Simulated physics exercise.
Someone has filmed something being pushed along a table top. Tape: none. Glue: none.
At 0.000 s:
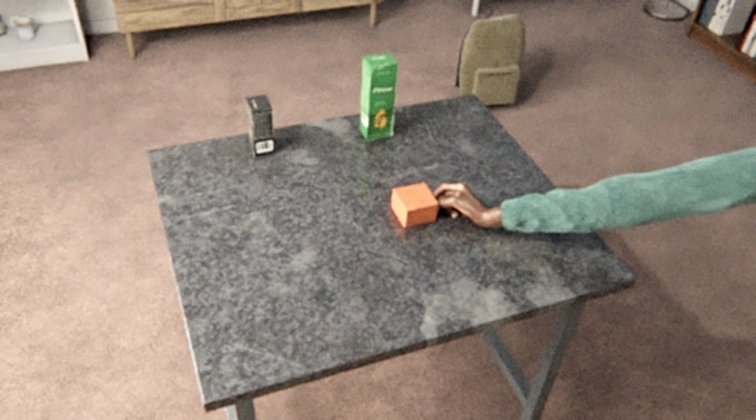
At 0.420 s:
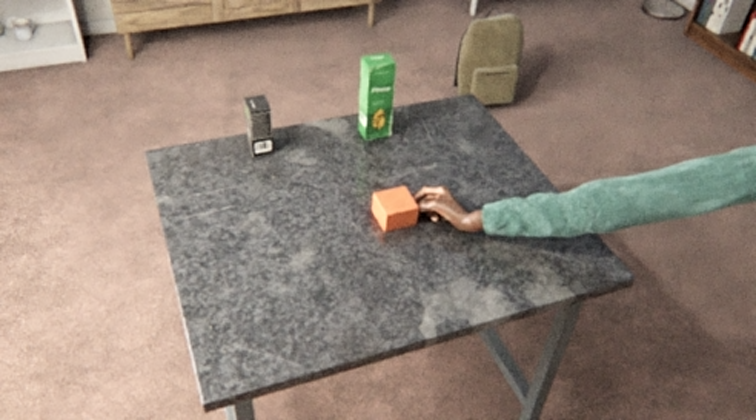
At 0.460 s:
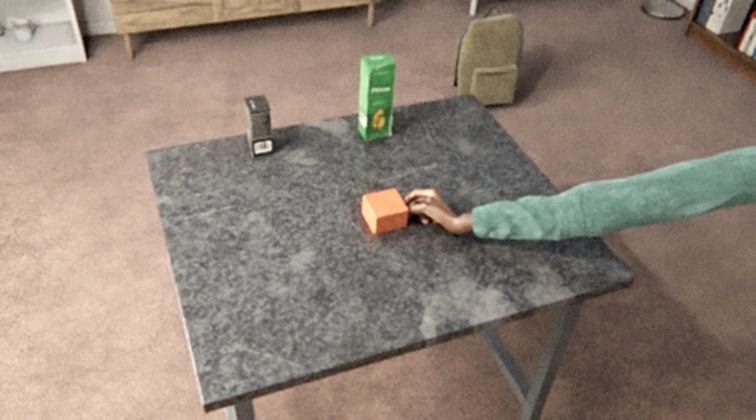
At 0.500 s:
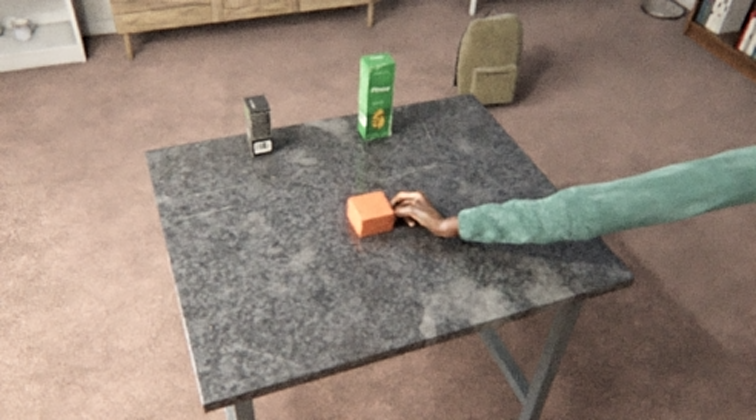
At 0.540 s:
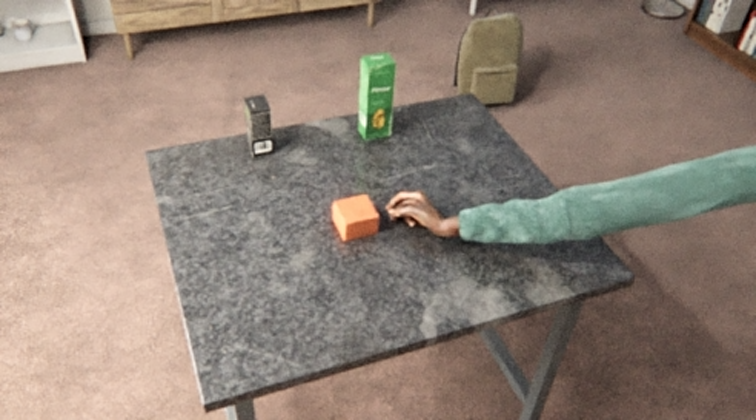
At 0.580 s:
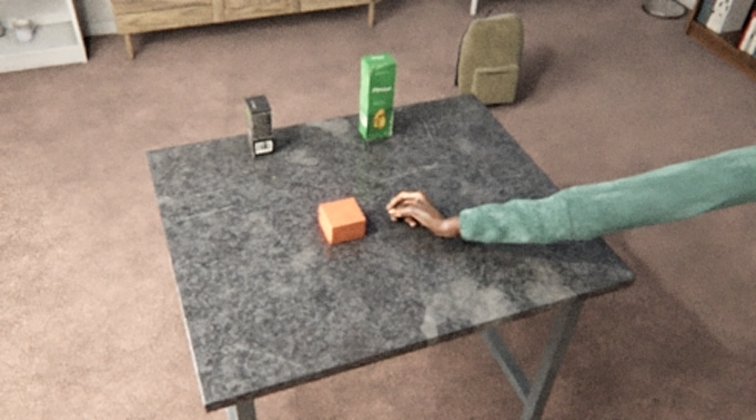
The clip opens on a dark stone-patterned table holding a small black box, a tall green carton and an orange block, with a green-sleeved hand touching the block's right side. The hand pushes the block leftward across the table, then stays still while the block slides a little farther left, leaving a gap between them.
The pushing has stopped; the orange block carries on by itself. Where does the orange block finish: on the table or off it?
On the table.
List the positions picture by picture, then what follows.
The first picture shows under the hand; orange block (415, 205).
The second picture shows under the hand; orange block (395, 209).
The third picture shows under the hand; orange block (385, 211).
The fourth picture shows orange block (371, 214).
The fifth picture shows orange block (356, 218) moved a little.
The sixth picture shows orange block (342, 221) moved about its own width.
By 0.68 s, orange block moved well along near (313, 227).
By 0.78 s, orange block moved well along near (292, 232).
When it is over (1.3 s), moved from the start, orange block. End places, in pixels of the last picture, orange block near (279, 235).
